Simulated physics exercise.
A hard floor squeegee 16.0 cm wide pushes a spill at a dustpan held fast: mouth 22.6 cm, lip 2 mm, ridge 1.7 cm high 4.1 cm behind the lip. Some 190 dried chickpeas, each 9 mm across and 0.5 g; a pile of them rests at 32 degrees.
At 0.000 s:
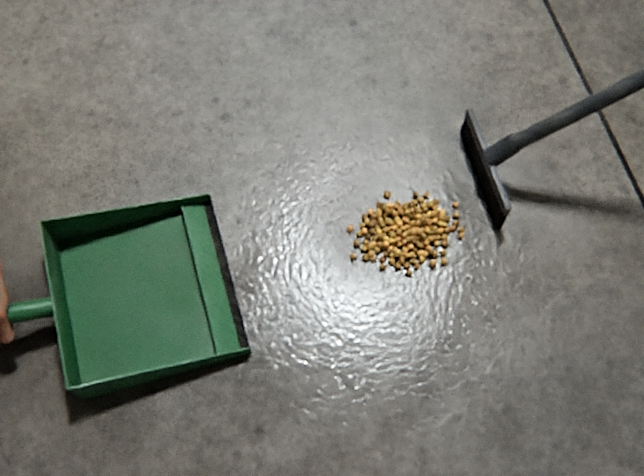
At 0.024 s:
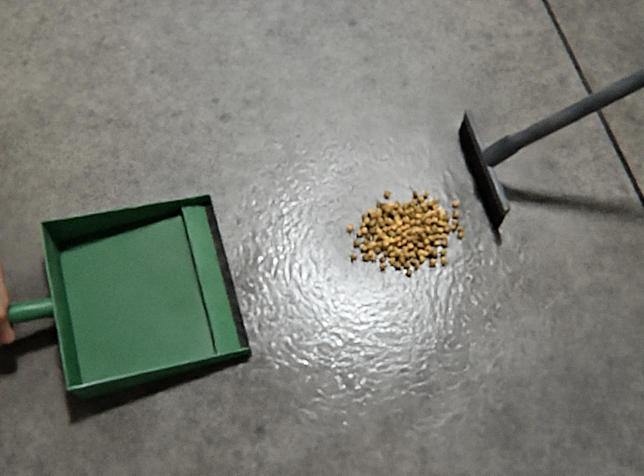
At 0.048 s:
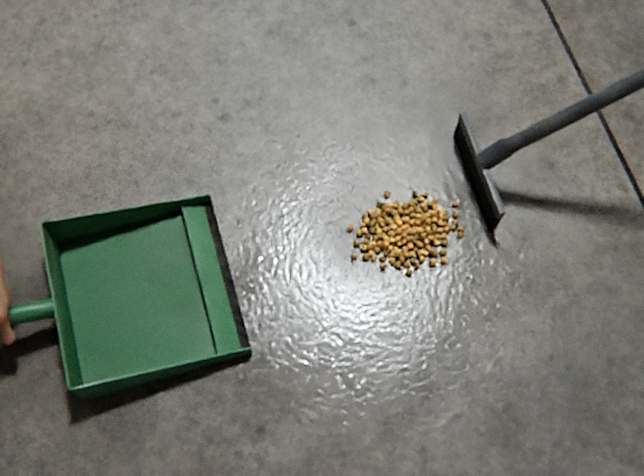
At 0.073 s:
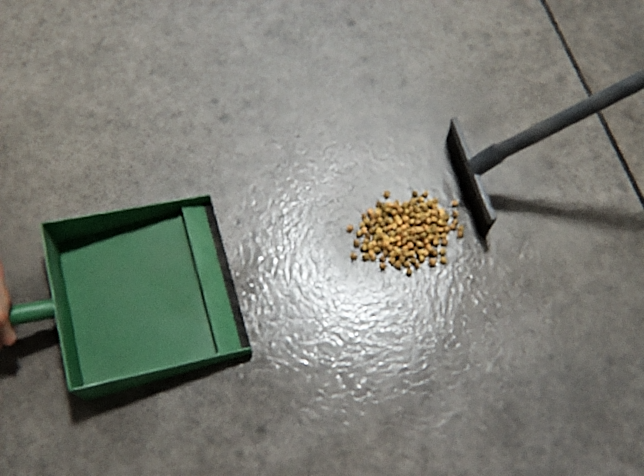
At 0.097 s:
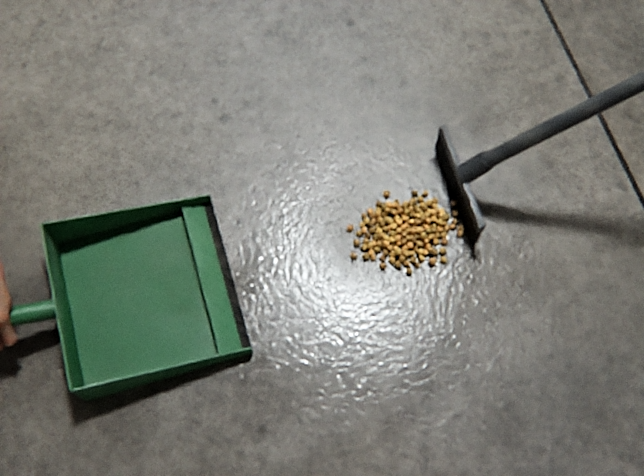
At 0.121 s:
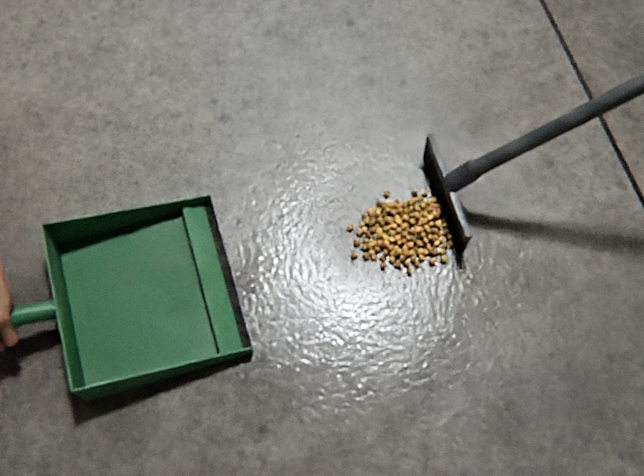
On a grey hard floor with a glossy, wet-looking patch, seen from above by a still camera, a dark seam crosses the upper right. A green dustpan lies at left, fingers at its handle, facing a small heap of tan dried chickpeas, with a dark squeegee on a grey pole at right. The squeegee slides left and slightly downward, slowly at first, then faster, and presses into the heap's right edge, while the dustpan stays still.
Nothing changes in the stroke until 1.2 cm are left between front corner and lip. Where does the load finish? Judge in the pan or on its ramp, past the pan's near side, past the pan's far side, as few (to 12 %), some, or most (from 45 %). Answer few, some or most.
Pan some, near side some, far side few.
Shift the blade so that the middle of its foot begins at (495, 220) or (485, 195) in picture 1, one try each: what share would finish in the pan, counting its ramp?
Some 10 and 25 per cent.
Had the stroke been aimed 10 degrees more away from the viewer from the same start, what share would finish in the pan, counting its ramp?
It would be near 45 per cent.
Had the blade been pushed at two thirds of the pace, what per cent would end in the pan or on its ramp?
In that case some 30 per cent.
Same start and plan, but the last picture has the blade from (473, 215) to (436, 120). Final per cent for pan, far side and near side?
Pan 25, far 5, near 0.
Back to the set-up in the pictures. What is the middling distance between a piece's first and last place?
Roughly 28 cm.
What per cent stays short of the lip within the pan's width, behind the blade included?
Some 35 per cent.
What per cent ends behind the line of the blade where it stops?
About 20 per cent.
Then, at 0.29 s, middle of the blade 16 cm from the lip; 0 % over the lip, far side 0 %, near side 10 %.
After 0.40 s, middle of the blade 6 cm from the lip; 0 % over the lip, far side 0 %, near side 20 %.
After 0.65 s, middle of the blade 1 cm from the lip; 35 % over the lip, far side 5 %, near side 30 %.
By 1.2 s all is still; pan 30 %, near side 30 %, far side 5 %, in front of the lip or behind the blade 35 %.
